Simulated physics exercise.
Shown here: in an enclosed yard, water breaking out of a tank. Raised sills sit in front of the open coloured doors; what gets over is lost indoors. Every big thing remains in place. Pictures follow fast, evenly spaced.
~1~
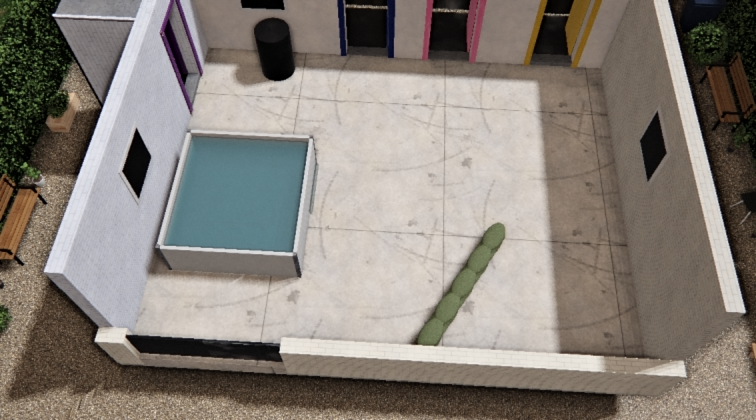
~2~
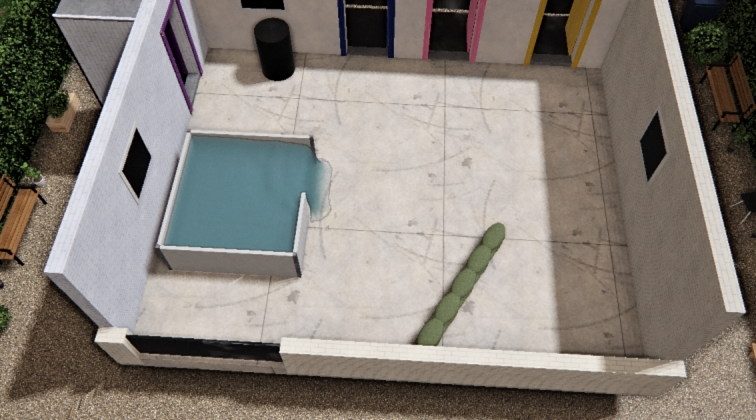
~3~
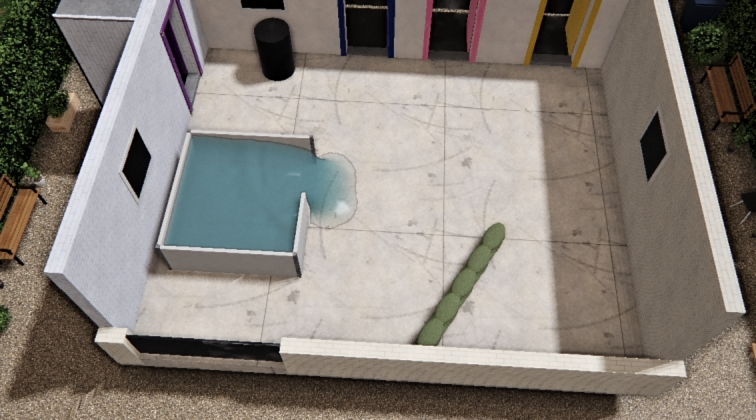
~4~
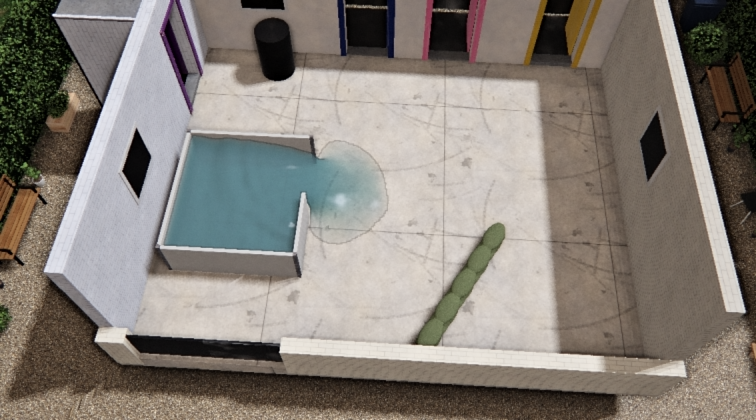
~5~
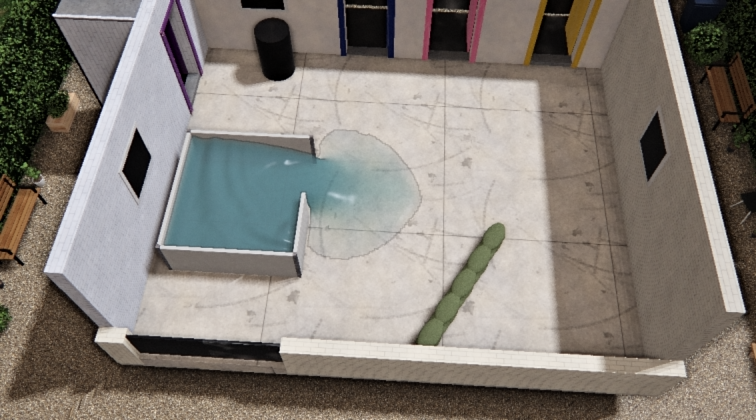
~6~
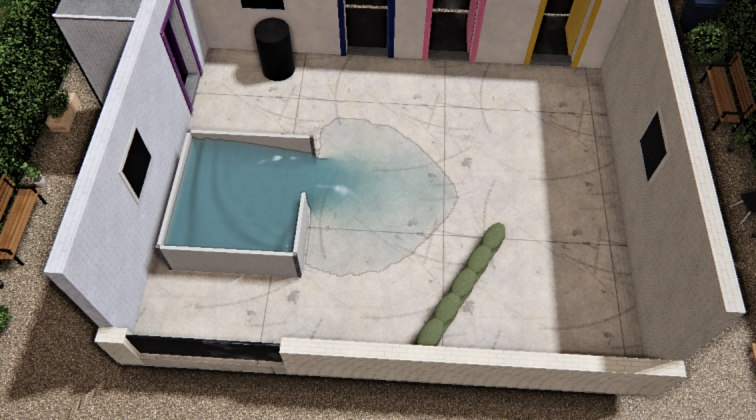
Water bursts through a gap in the right side of a square, pale-walled tank and spreads rightward over the floor in a widening, thinning sheet, while ripples cross the blue-green pool behind it. The fixed view looks down from above into a white-walled yard with a pale stone floor. Blue, pink and yellow doorways and a black cylinder stand behind, with a green segmented hedge lying diagonally at lower right.
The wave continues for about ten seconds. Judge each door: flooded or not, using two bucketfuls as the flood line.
The pink door is going to overshoot the allowance. The yellow door is going to overshoot the allowance. The blue door is going to stay inside the allowance. The purple door is going to stay inside the allowance.
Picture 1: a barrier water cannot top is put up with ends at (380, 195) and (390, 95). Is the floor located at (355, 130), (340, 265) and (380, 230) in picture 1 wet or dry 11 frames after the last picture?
Taking the points in the order given, they are inundated, high and dry and inundated.
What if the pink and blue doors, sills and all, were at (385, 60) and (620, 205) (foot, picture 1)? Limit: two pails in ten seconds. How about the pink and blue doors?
Pink: Does not flood; blue: Gets flooded.
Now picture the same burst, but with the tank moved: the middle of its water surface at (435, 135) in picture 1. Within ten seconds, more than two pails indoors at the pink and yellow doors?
Result: Pink stays inside the limit; yellow tops the limit.
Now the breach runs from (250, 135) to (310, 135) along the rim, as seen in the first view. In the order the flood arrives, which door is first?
It's the blue door.
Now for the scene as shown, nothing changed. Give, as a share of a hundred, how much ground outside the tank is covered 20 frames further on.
Near 55 in a hundred.
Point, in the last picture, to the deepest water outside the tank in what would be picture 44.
Point to roughly (610, 179).
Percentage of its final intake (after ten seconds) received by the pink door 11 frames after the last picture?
That share would be near 0 %.
A moment on, water covers 30 % of the floor; the pink door not reached, the yellow door not reached, the blue door not reached, the purple door not reached.
Next, water covers 45 % of the floor; the pink door wet at the sill, nothing in, the yellow door not reached, the blue door not reached, the purple door not reached.
Then, water covers 55 % of the floor; the pink door over two buckets in, the yellow door under two buckets in, the blue door wet at the sill, nothing in, the purple door not reached.
Later, water covers 75 % of the floor; the pink door over two buckets in, the yellow door over two buckets in, the blue door wet at the sill, nothing in, the purple door not reached.
In the end, water covers 90 % of the floor; the pink door far over two buckets in, the yellow door over two buckets in, the blue door under two buckets in, the purple door not reached.
